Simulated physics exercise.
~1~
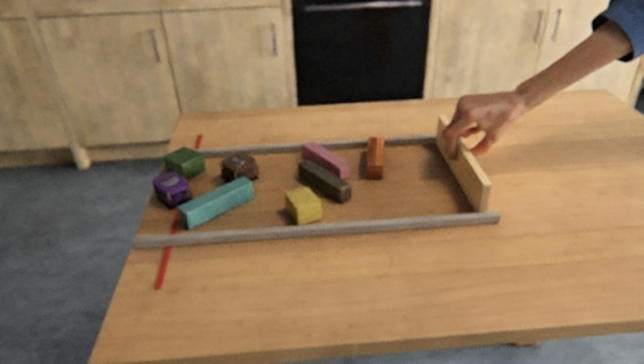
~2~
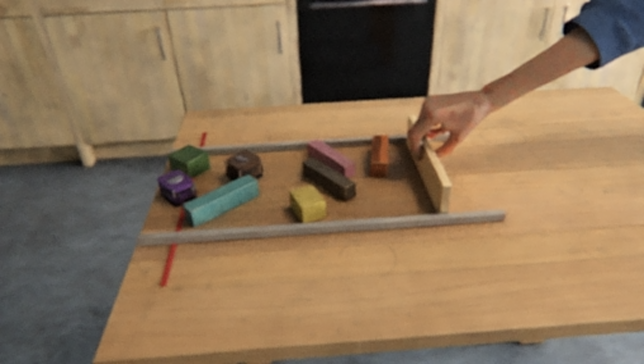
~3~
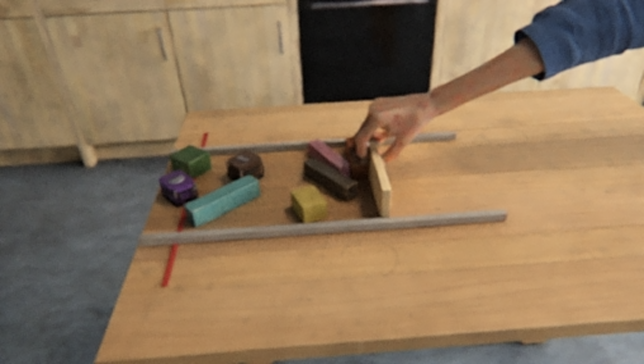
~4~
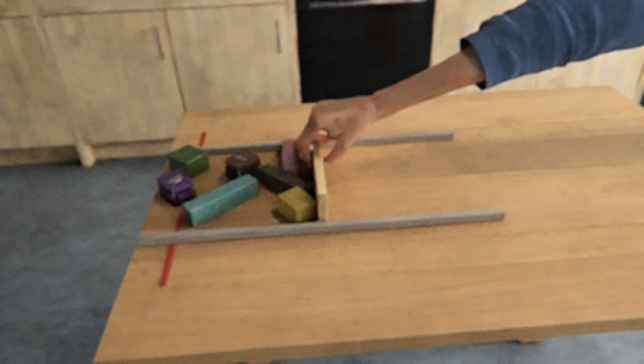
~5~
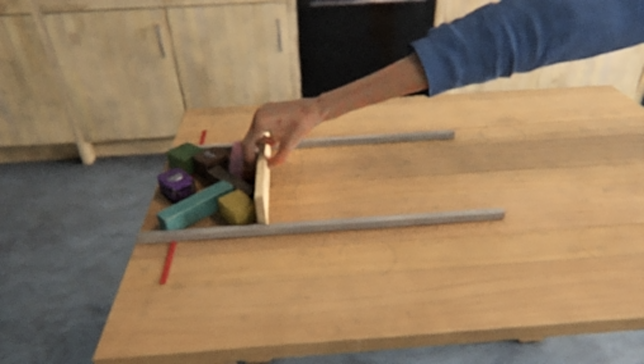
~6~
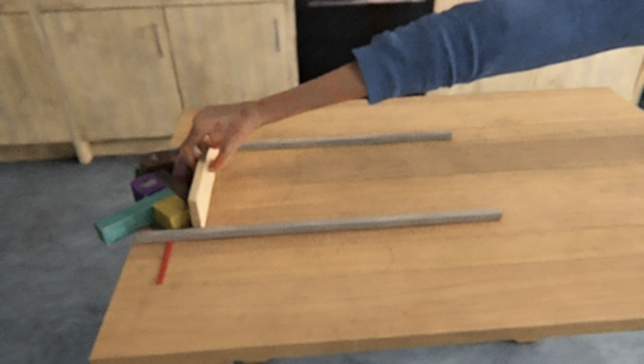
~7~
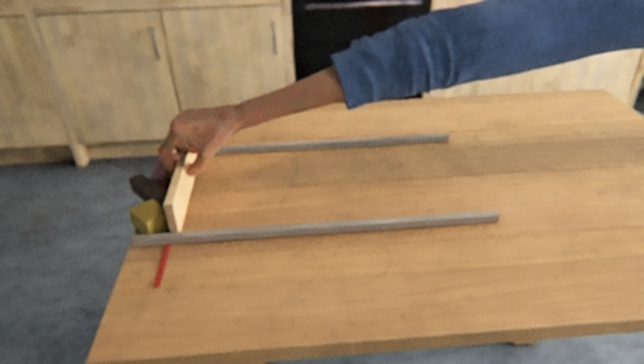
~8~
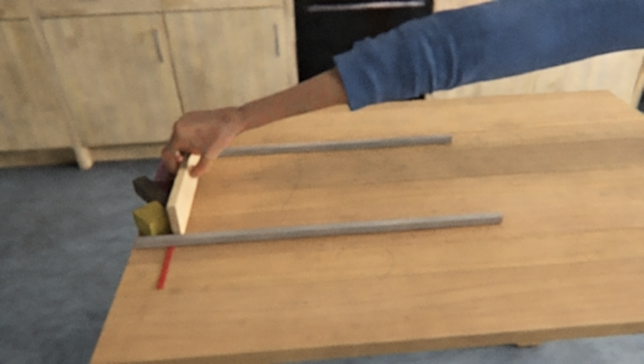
A hand in a blue sleeve grips an upright wooden board at the right of a pale wooden table, seen from slightly above in a kitchen. Between two grey rails lie eight coloured pieces, with green, purple and turquoise ones near a red tape line at the left. The hand slides the board steadily left, gathering the orange, pink, dark brown and yellow pieces, then crowding the rest. The bunch is pushed over the table's left edge, and the turquoise, purple, green and brown pieces drop away. The board stops near the tape, with yellow and dark pieces still against it.
